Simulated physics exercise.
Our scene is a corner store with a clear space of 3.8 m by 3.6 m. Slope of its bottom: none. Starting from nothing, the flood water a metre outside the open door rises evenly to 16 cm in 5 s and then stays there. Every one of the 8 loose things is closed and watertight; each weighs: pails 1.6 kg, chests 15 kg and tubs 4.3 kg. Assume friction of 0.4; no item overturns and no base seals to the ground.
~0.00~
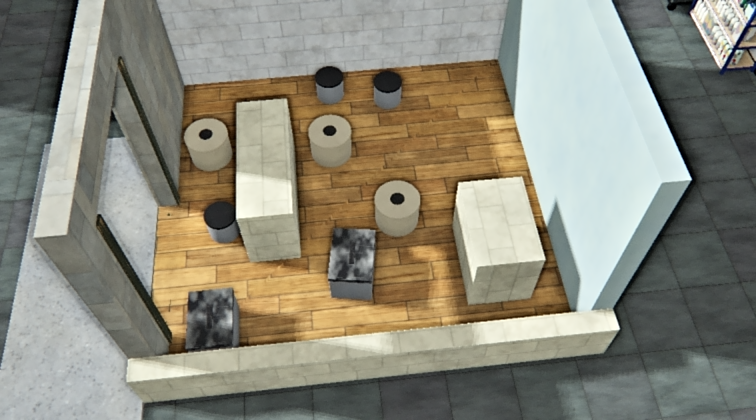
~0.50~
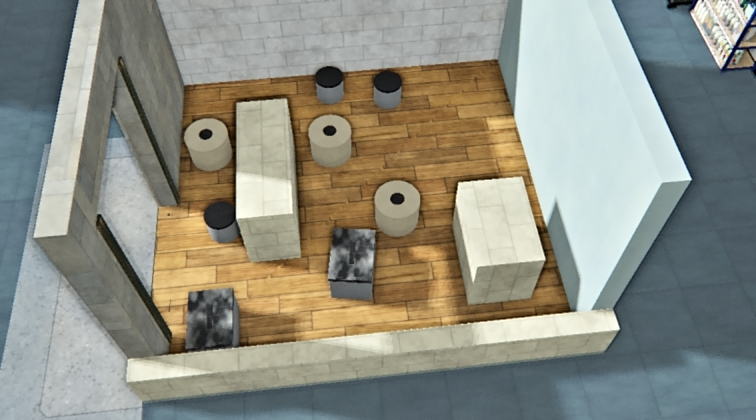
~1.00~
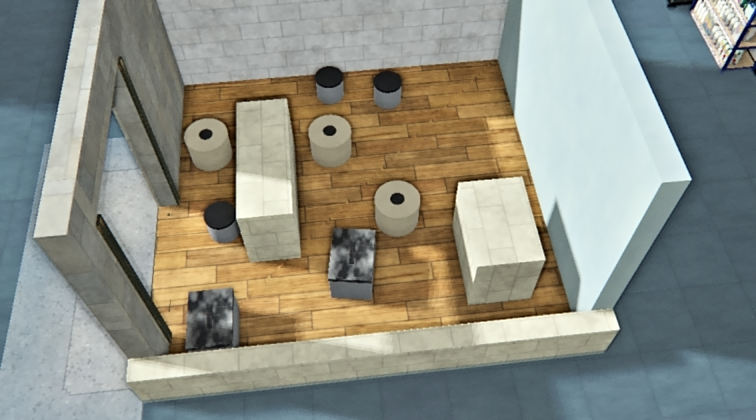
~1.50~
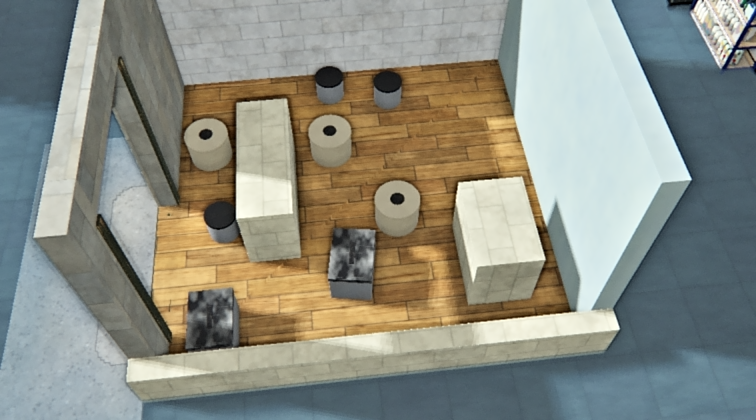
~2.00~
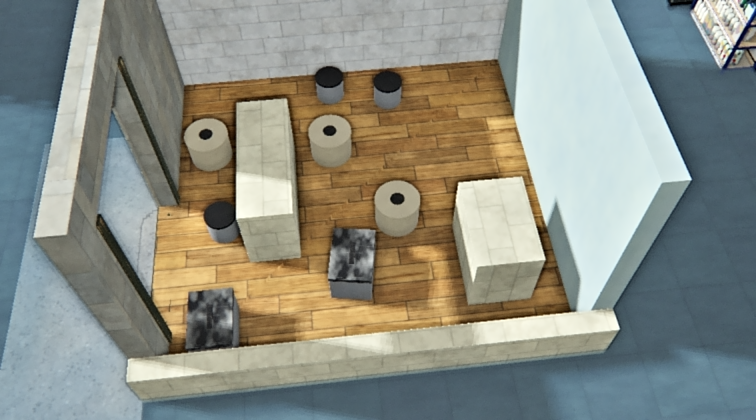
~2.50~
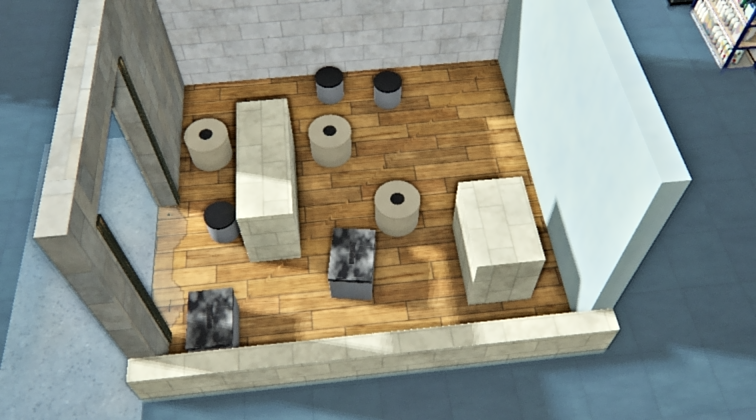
To begin with, blocks and round tubs stand on a wooden floor inside a low-walled room, with dark tiles outside. Bluish water then covers the outside tiles and spreads over the pale ground at left, and a thin, clear edge creeps through the left opening onto the boards, while every object stays still.
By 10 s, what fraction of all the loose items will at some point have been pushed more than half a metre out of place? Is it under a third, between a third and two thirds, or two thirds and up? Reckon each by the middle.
It is two thirds and up.
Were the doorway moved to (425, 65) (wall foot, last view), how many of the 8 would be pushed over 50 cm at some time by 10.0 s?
4.
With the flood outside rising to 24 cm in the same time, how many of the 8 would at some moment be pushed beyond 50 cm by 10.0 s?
Then 7 of them.
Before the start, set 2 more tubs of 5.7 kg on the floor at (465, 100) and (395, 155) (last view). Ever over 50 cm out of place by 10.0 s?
The first: Falls below it. The second: Falls below it.
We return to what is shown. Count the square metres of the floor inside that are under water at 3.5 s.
That flooded area is roughly 1.0 m2.
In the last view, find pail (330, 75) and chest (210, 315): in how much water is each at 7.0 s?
Roughly 2 and 9 cm.
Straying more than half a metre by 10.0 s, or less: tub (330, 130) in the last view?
Within.
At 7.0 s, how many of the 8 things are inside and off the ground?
Then: 3.
After 3.5 s 0 of 8 are over 50 cm from their spots; 0 afloat.
After 4.5 s 1 of 8 are over 50 cm from their spots; 1 afloat.
After 7.0 s 3 of 8 are over 50 cm from their spots; 3 afloat.
After 10.0 s 7 of 8 are over 50 cm from their spots, and 7 have been at some point; 7 afloat.
